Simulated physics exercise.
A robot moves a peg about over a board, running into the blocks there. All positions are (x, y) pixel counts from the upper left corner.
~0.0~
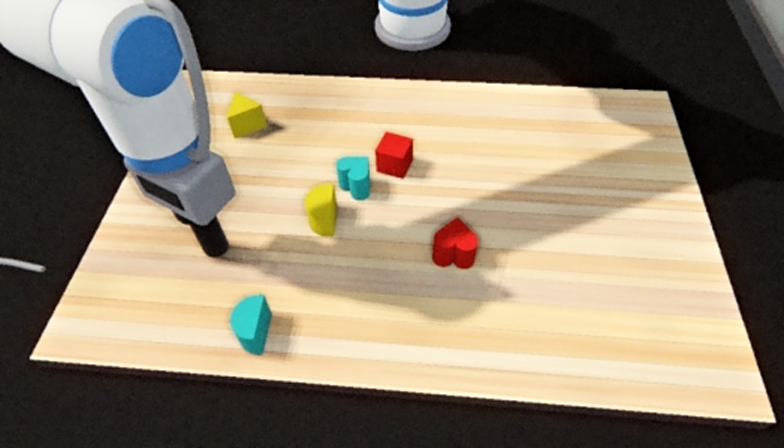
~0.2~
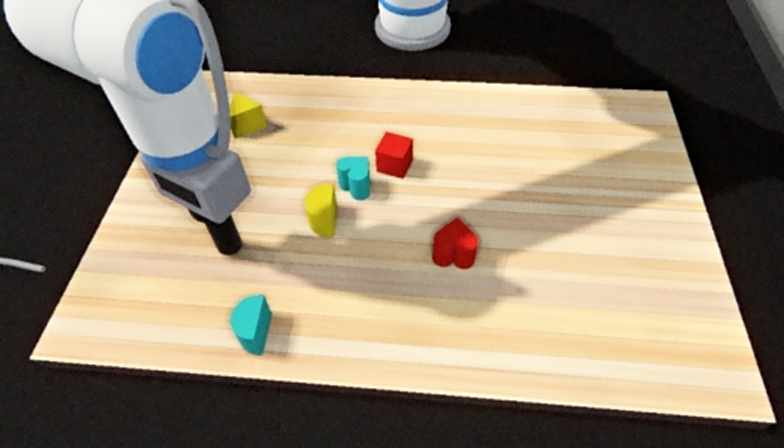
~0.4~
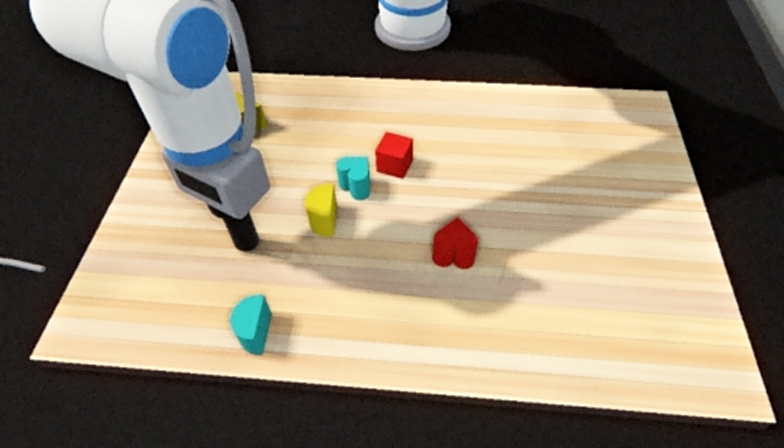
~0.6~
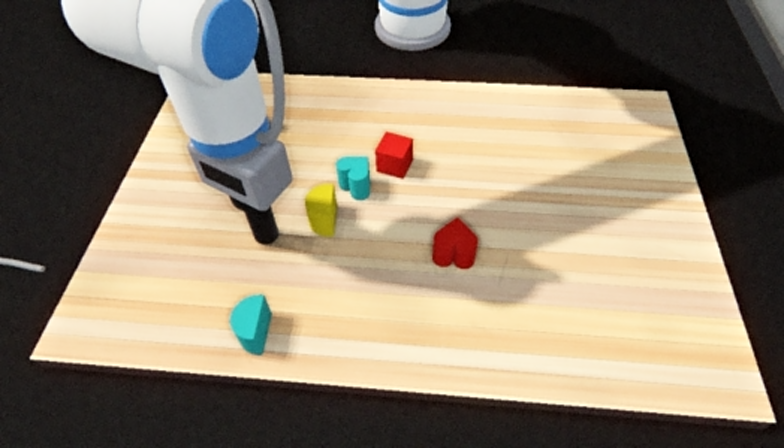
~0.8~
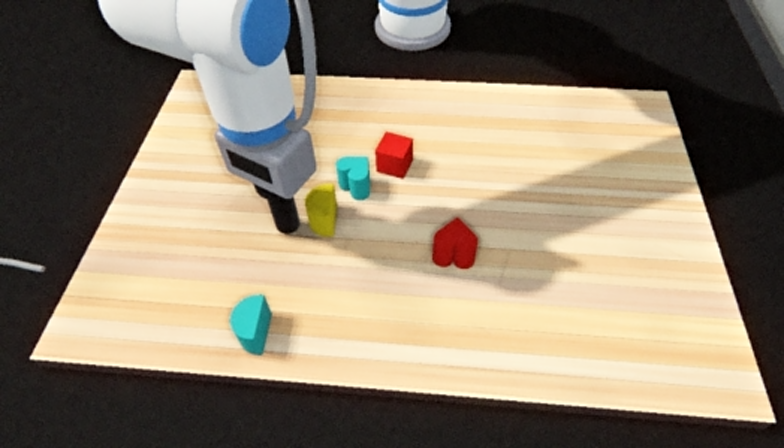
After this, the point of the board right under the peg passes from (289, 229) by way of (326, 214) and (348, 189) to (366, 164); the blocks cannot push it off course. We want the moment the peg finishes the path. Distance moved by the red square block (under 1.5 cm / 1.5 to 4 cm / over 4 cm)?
The shift is from 1.5 to 4 cm.
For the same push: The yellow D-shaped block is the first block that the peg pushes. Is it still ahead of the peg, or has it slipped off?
By the time the path ends, the yellow D-shaped block has slid off to the side or behind.
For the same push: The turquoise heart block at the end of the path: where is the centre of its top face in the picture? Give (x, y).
Its top middle: (383, 132).
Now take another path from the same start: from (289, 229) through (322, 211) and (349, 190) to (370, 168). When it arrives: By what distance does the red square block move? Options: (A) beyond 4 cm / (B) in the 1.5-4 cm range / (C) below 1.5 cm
It's B.
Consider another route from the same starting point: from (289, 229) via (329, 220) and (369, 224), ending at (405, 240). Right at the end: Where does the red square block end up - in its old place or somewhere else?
Answer: Unmoved.
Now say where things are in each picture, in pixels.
Peg's lower end at (216, 247); yellow D-shaped block at (320, 199); turquoise heart block at (354, 166); red square block at (394, 144), in the first picture.
Peg at (230, 245); blocks still, in the second picture.
Peg at (247, 242); blocks still, in the third picture.
Peg at (267, 235); blocks still, in the fourth picture.
Peg at (288, 224); yellow D-shaped block at (320, 199); turquoise heart block at (354, 166); red square block at (394, 144), in the fifth picture.
On the path given first. One third of the way, peg at (325, 209); yellow D-shaped block at (351, 191), turned 15° clockwise; turquoise heart block at (357, 164), turned 20° anticlockwise.
Two thirds of the way, peg at (347, 184); yellow D-shaped block at (359, 190), turned 30° clockwise; turquoise heart block at (365, 156); red square block at (399, 142).
At the end, peg at (366, 160); yellow D-shaped block at (359, 190), turned 30° clockwise; turquoise heart block at (383, 132); red square block at (416, 135), turned 45° clockwise.
